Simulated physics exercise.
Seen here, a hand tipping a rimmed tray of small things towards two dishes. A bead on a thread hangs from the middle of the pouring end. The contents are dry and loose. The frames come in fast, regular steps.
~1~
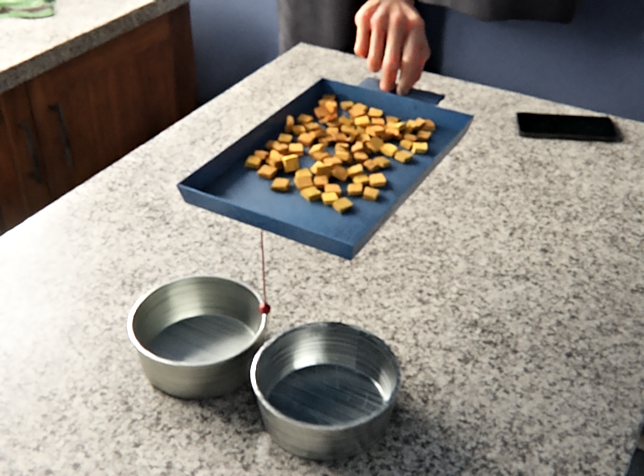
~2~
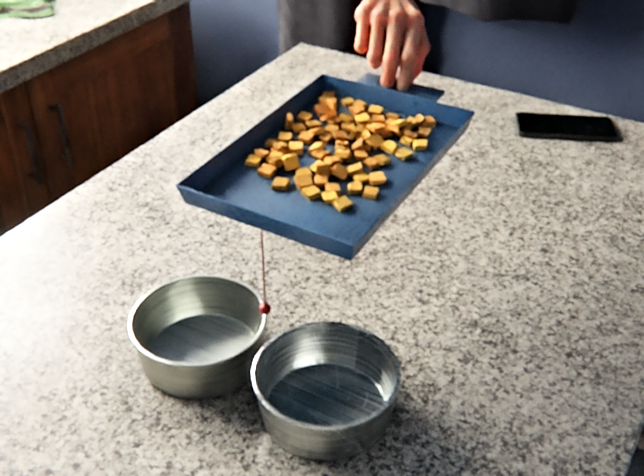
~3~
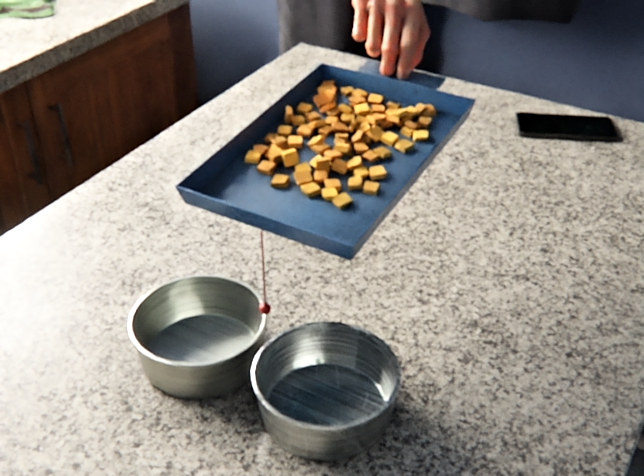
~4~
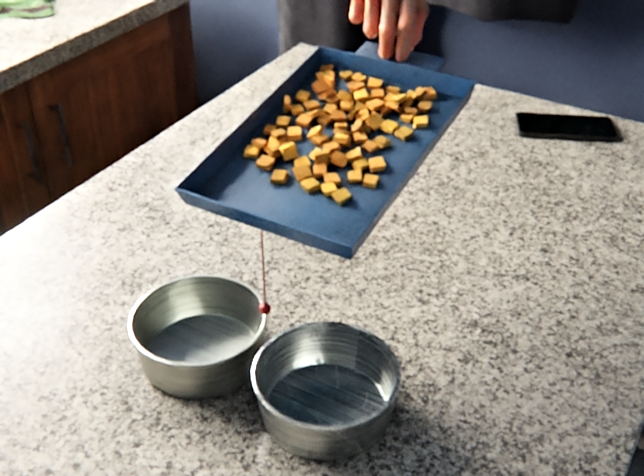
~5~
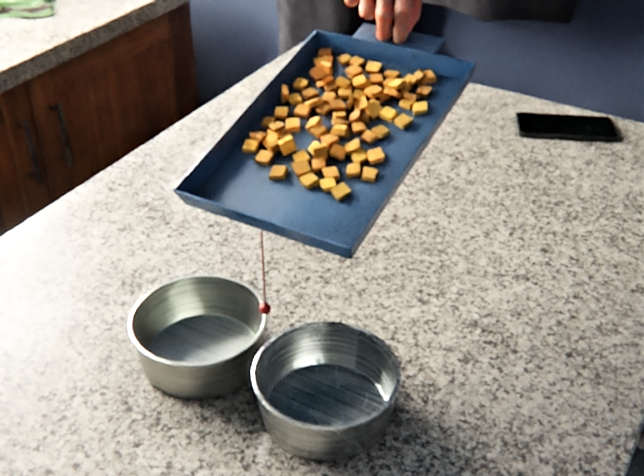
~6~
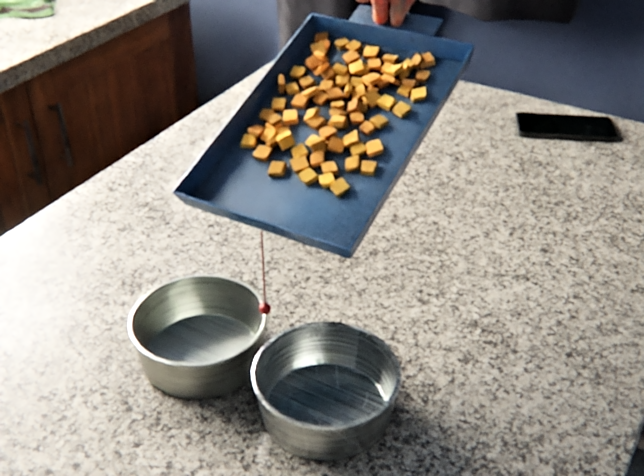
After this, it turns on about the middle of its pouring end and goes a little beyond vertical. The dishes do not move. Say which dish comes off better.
It favours the left-hand dish.
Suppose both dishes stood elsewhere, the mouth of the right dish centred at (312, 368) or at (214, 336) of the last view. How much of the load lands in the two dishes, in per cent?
In turn 80 and 80 in a hundred.
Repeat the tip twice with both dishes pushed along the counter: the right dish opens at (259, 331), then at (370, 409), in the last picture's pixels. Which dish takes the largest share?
First right, then the left one.
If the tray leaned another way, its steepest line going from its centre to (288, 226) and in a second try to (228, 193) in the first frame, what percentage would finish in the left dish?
Roughly 30 per cent, and 90 per cent.
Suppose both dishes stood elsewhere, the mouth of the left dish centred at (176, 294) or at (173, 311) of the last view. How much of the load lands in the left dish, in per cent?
Roughly 30 per cent, and 40 per cent.
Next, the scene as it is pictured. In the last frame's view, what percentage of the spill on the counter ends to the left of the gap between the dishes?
Near 100 %.
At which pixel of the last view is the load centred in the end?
Near (209, 376).
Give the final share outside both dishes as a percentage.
Some 20 per cent.
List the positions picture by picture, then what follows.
Corners of the pouring end (183, 183) and (351, 240), level; middle of the load (342, 147), cereal squares; left dish (158, 374); right dish (289, 435); bead on its thread (265, 309), in the first frame.
Corners of the pouring end (183, 183) and (351, 240), level; middle of the load (342, 144), in the second frame.
Corners of the pouring end (182, 184) and (350, 241), tipped barely, level across its low end; middle of the load (342, 137), in the third frame.
Corners of the pouring end (181, 186) and (349, 241), tipped a little, level across its low end; middle of the load (341, 126), in the fourth frame.
Corners of the pouring end (180, 188) and (348, 242), tipped a little, level across its low end; middle of the load (340, 116), in the fifth frame.
Corners of the pouring end (179, 189) and (347, 243), tipped clearly, level across its low end; middle of the load (337, 106); left dish (158, 374); right dish (289, 435), in the sixth frame.
Just after the last frame, tray tipped steeply; almost all on the tray; just a few in the air.
A moment on, tray tipped past a quarter turn; roughly half on the tray; just a few in the right dish; roughly a quarter in the left dish; about a tenth outside both; about a tenth in the air.
Further on, tray tipped past a quarter turn; roughly a quarter in the right dish; roughly two thirds in the left dish; roughly a quarter outside both.
When it is over, tray tipped past a quarter turn; roughly a quarter in the right dish; roughly two thirds in the left dish; roughly a quarter outside both.
